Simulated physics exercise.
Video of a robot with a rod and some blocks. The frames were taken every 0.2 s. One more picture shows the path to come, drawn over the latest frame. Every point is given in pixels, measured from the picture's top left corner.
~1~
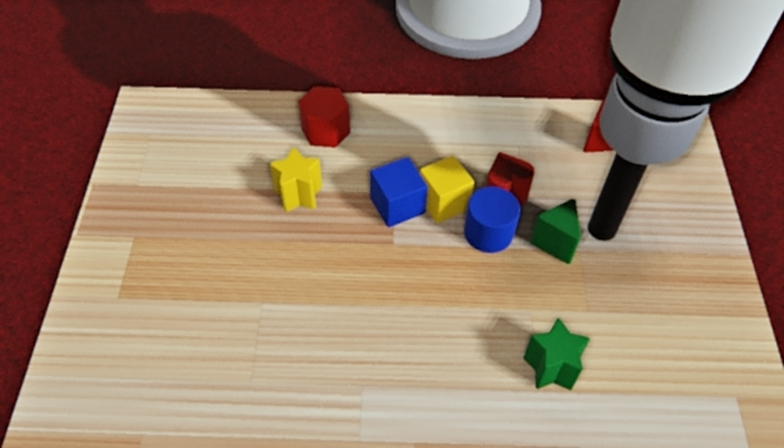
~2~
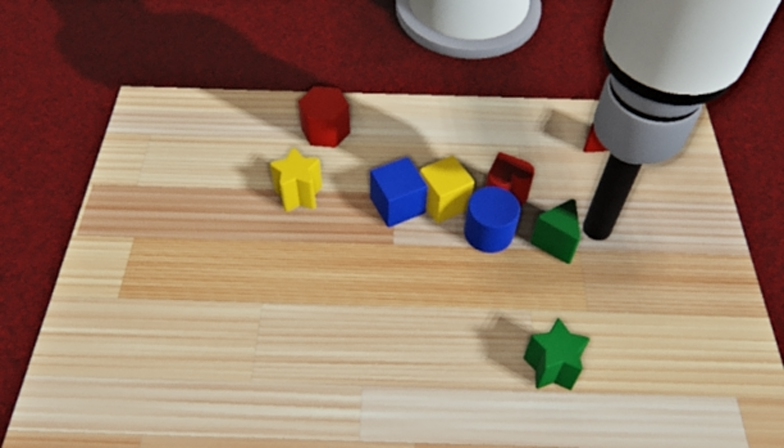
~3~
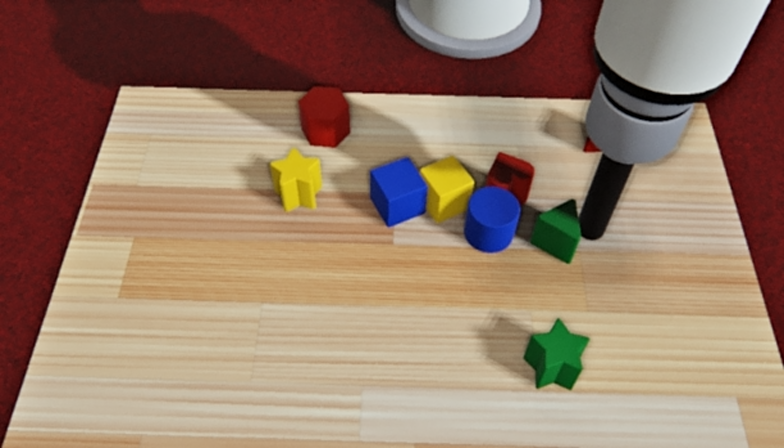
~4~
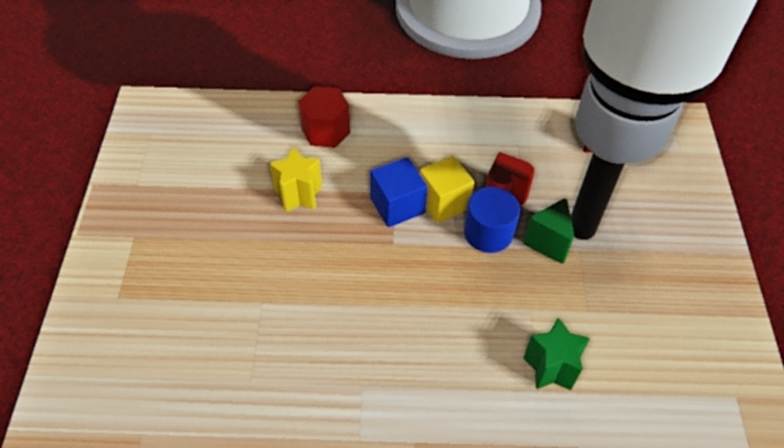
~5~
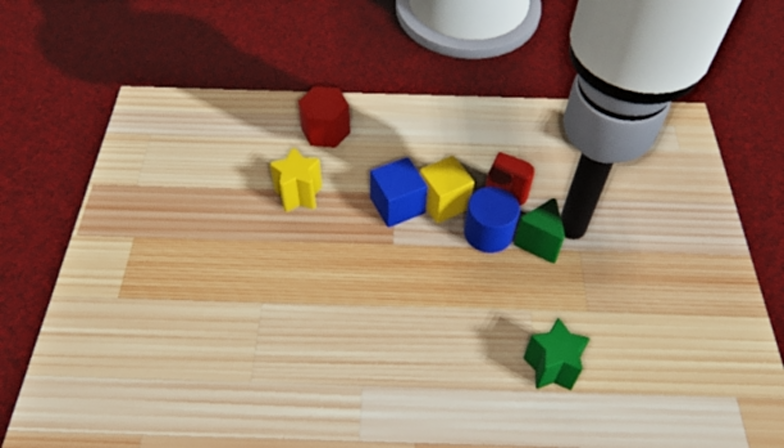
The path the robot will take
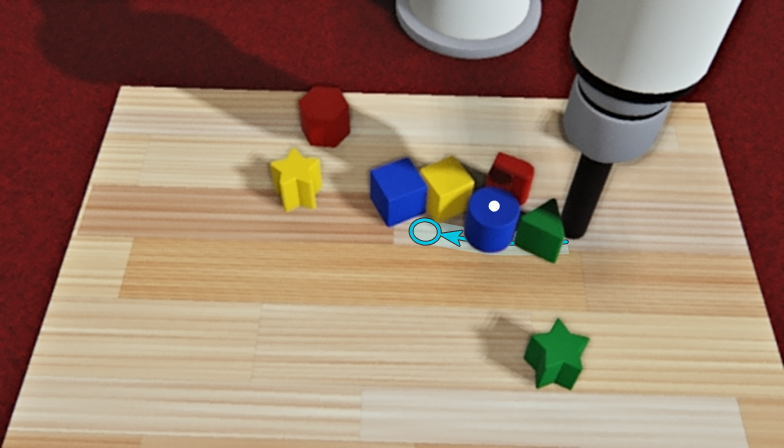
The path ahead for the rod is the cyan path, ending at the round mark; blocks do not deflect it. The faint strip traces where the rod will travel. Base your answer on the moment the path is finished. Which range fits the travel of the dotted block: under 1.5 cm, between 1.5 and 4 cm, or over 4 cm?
The answer is over 4 cm.
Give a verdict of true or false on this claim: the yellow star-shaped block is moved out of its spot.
False
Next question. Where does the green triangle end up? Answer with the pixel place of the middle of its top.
Its top centre lands on (480, 244).
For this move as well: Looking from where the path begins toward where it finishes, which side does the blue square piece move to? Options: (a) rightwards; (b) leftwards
(a)
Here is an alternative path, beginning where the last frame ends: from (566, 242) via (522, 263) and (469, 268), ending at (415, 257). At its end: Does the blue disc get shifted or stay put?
The answer is that it is displaced.
Path on the board, from (566, 242) via (519, 243) and (472, 240), ending at (425, 231); the dot is on the blue disc.
The first path, step by step. One third of the way, rod at (522, 230); blue disc at (471, 207); green triangle at (504, 232), turned 25° anticlockwise.
Two thirds of the way, rod at (473, 226); yellow square piece at (442, 169), turned 20° clockwise; blue disc at (435, 208); green triangle at (481, 245), turned 55° anticlockwise.
At the end, rod at (426, 218); yellow star-shaped block in place; blue square piece at (374, 165), turned 20° clockwise; yellow square piece at (441, 169), turned 20° clockwise; blue disc at (387, 202); green triangle at (480, 244), turned 60° anticlockwise.
